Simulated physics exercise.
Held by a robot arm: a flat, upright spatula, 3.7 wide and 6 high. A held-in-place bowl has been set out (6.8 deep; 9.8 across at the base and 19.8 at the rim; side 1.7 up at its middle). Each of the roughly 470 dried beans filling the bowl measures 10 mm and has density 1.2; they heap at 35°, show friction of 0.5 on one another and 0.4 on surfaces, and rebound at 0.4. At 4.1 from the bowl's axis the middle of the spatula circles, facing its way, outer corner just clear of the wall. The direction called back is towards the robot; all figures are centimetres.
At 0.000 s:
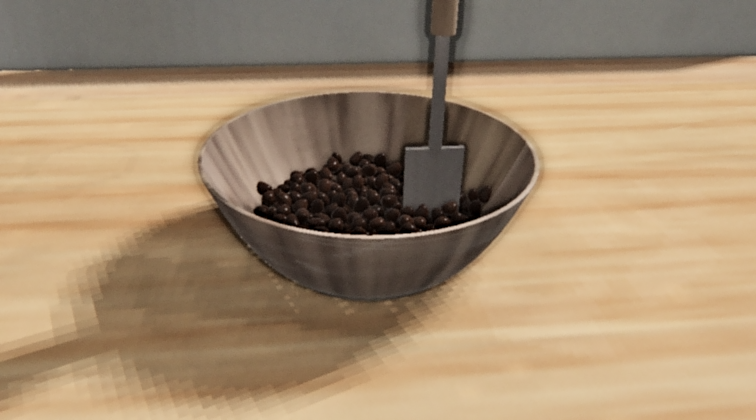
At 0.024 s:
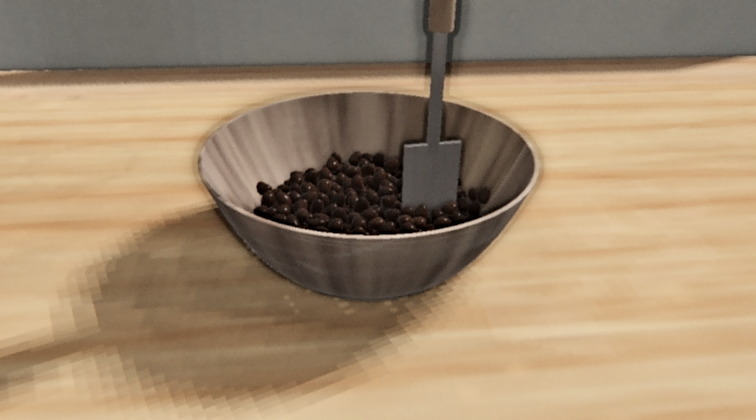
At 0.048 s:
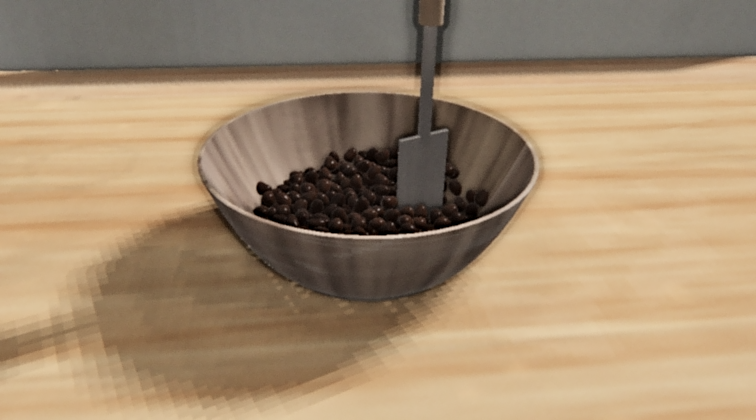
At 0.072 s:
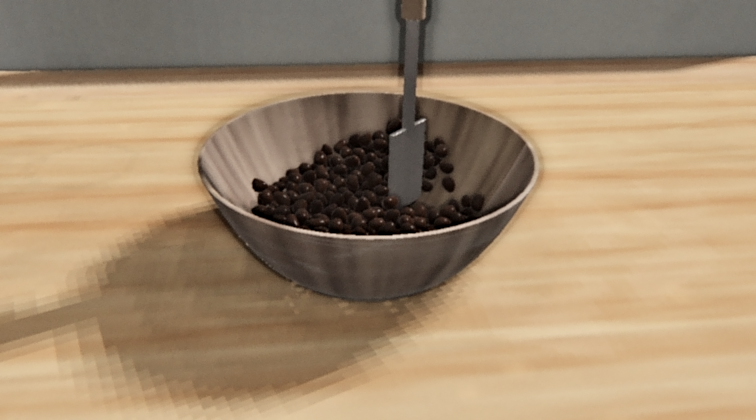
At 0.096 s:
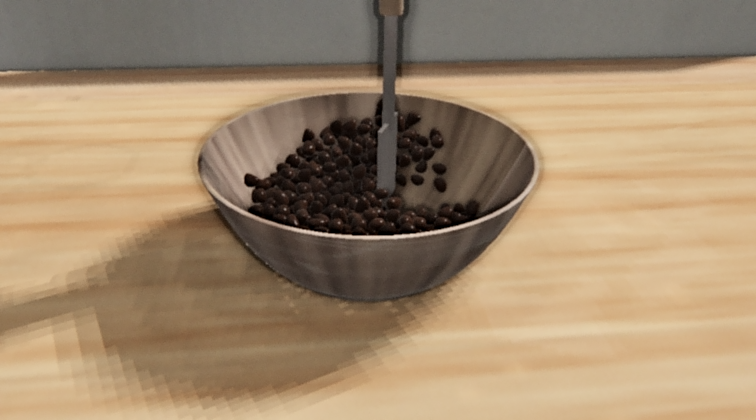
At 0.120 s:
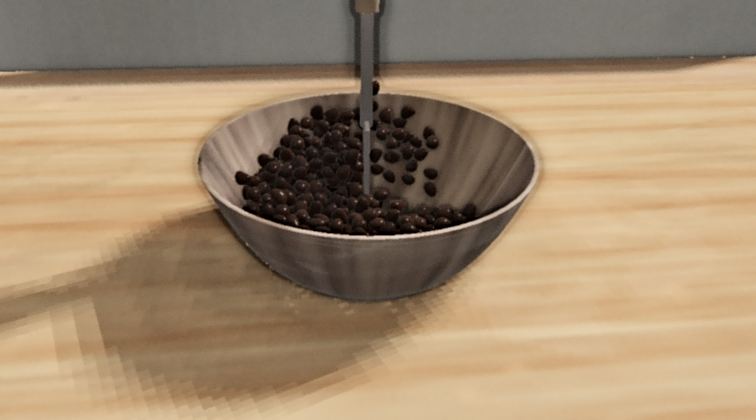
A spatula sweeps leftward through dark beans in a bowl, turning edge-on and pushing them up.
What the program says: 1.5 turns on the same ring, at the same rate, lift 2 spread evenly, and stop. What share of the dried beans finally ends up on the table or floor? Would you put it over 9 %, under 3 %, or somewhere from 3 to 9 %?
I would put it from 3 to 9 %.
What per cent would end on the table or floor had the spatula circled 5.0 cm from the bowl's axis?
That would give close to 10 per cent.
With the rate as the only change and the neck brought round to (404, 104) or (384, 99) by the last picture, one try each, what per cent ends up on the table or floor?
Near 0 in a hundred for the first and near 0 in a hundred for the second.
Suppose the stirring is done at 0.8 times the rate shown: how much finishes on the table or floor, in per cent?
I'd say about 0 %.
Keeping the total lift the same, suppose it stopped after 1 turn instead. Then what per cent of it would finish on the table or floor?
5 %.
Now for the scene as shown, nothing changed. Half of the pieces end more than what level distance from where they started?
7 centimetres.
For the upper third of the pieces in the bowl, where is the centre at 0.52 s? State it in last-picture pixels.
The centre lies near (399, 180) in the last picture.
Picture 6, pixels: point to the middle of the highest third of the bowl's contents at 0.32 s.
Upper-third centre: Approx. (345, 230) px.
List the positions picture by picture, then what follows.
The first frame shows spatula neck at (437, 125), 0° round; upper third of the load around (370, 210), from x 260 to 485, top at y 160; 470 in the bowl.
The second frame shows spatula neck at (435, 121), 6° round; upper third of the load around (370, 207), from x 260 to 485, top at y 160.
The third frame shows spatula neck at (425, 113), 24° round; upper third of the load around (373, 198), from x 260 to 480, top at y 150.
The fourth frame shows spatula neck at (409, 105), 45° round; upper third of the load around (366, 185), from x 260 to 480, top at y 130.
The fifth frame shows spatula neck at (389, 100), 66° round; upper third of the load around (350, 172), from x 250 to 480, top at y 105.
The sixth frame shows spatula neck at (367, 98), 86° round; upper third of the load around (328, 164), from x 240 to 480, top at y 90; 470 in the bowl.
By 0.32 s, 261° round, highest piece 9 above the table; 459 in the bowl, 4 on the table or floor, 7 in flight or on the tool.
By 0.52 s, 75° round, highest piece 8 above the table; 449 in the bowl, 18 on the table or floor, 3 in flight or on the tool.
By 0.82 s, 180° round, highest piece 6 above the table; 449 in the bowl, 21 on the table or floor.
By 1.52 s, 180° round, highest piece 6 above the table; 449 in the bowl, 21 on the table or floor.
Final count, 449 in the bowl, 21 on the table or floor. That is 4 % on the table or floor.
